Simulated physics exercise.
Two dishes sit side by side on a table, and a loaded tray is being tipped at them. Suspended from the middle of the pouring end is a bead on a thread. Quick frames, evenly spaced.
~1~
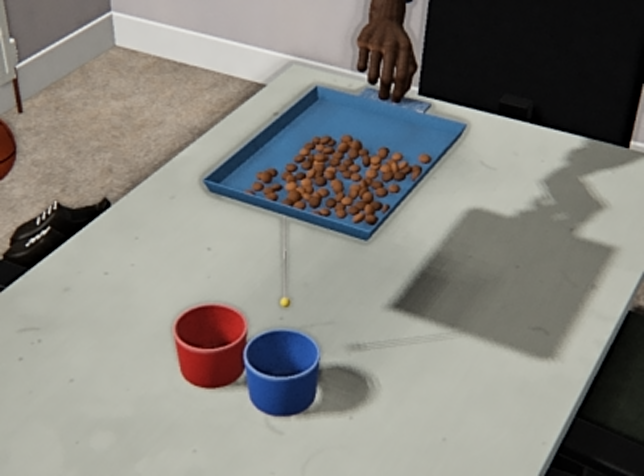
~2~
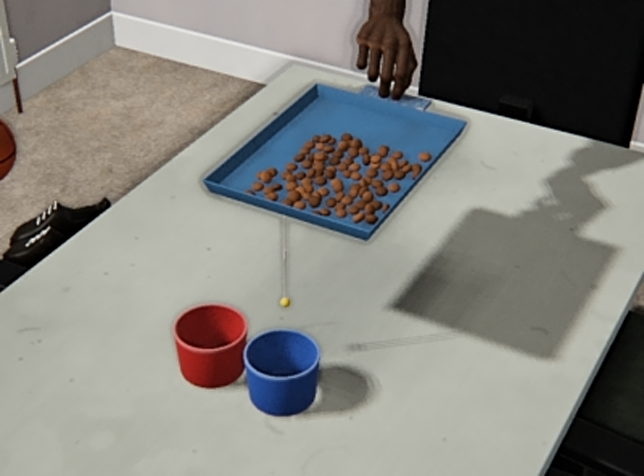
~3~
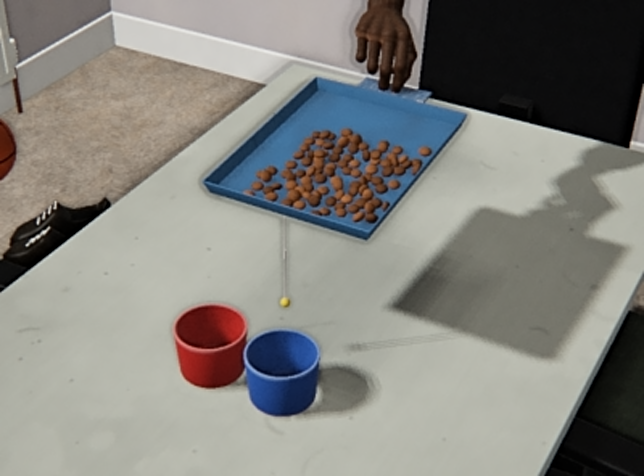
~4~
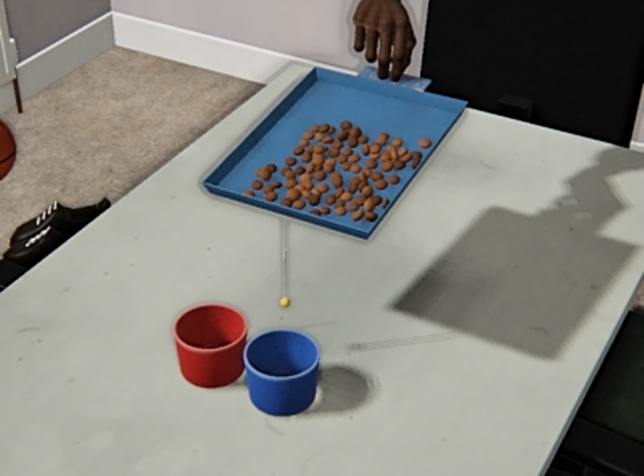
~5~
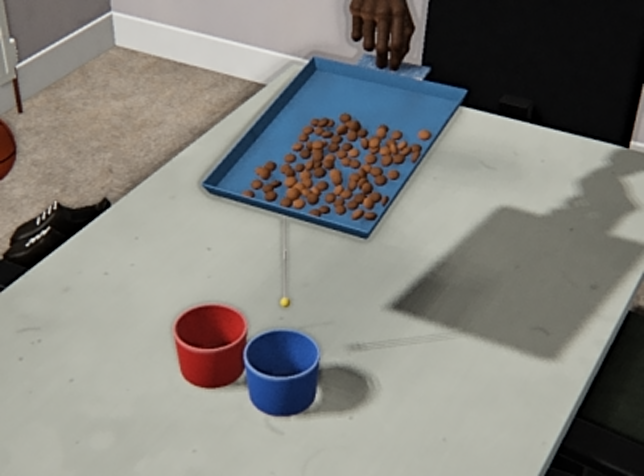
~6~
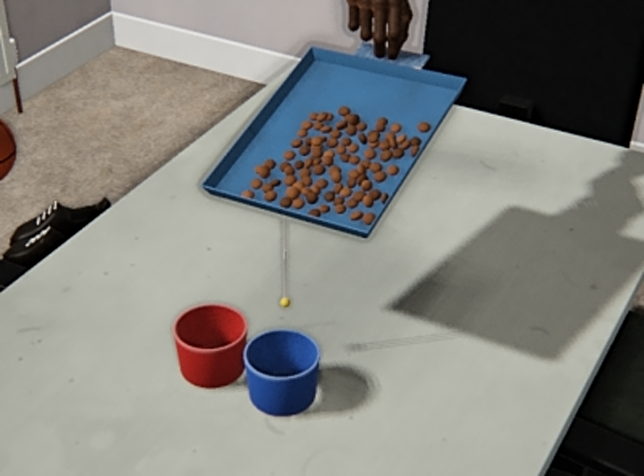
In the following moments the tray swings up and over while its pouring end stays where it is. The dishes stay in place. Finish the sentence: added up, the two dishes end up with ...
... over half of it.
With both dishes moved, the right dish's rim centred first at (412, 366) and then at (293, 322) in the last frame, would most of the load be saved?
Placing 1: A minority of it. Placing 2: A minority of it.
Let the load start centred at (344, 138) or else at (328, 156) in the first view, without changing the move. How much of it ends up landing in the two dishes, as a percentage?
Estimates in order: 70 percent, 70 percent.
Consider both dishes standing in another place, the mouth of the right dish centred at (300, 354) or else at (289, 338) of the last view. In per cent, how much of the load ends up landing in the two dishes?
Trial 1 near 70 percent, trial 2 near 70 percent.
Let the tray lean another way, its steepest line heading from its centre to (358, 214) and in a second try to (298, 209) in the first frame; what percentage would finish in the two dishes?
You'd see roughly 0 per cent the first time and 70 per cent the second.
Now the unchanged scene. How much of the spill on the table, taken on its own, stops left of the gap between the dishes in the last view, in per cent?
Share on the left: Near 50 %.
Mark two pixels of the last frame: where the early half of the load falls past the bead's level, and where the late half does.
I'd say close to (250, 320) at first and close to (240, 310) later on.
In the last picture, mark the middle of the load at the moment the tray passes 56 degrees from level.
The centre of the load shows up near (291, 187) in the last view.
Just after the last frame, tray tipped steeply; almost all on the tray; just a few in the air.
A moment on, tray tipped right over; roughly a quarter on the tray; roughly a quarter in the right dish; roughly a quarter in the left dish; roughly a quarter outside both; roughly a quarter in the air.
Further on, tray tipped past a quarter turn; roughly a third in the right dish; roughly a third in the left dish; roughly a third outside both.
When it is over, tray tipped past a quarter turn; roughly a third in the right dish; roughly a third in the left dish; roughly a third outside both.
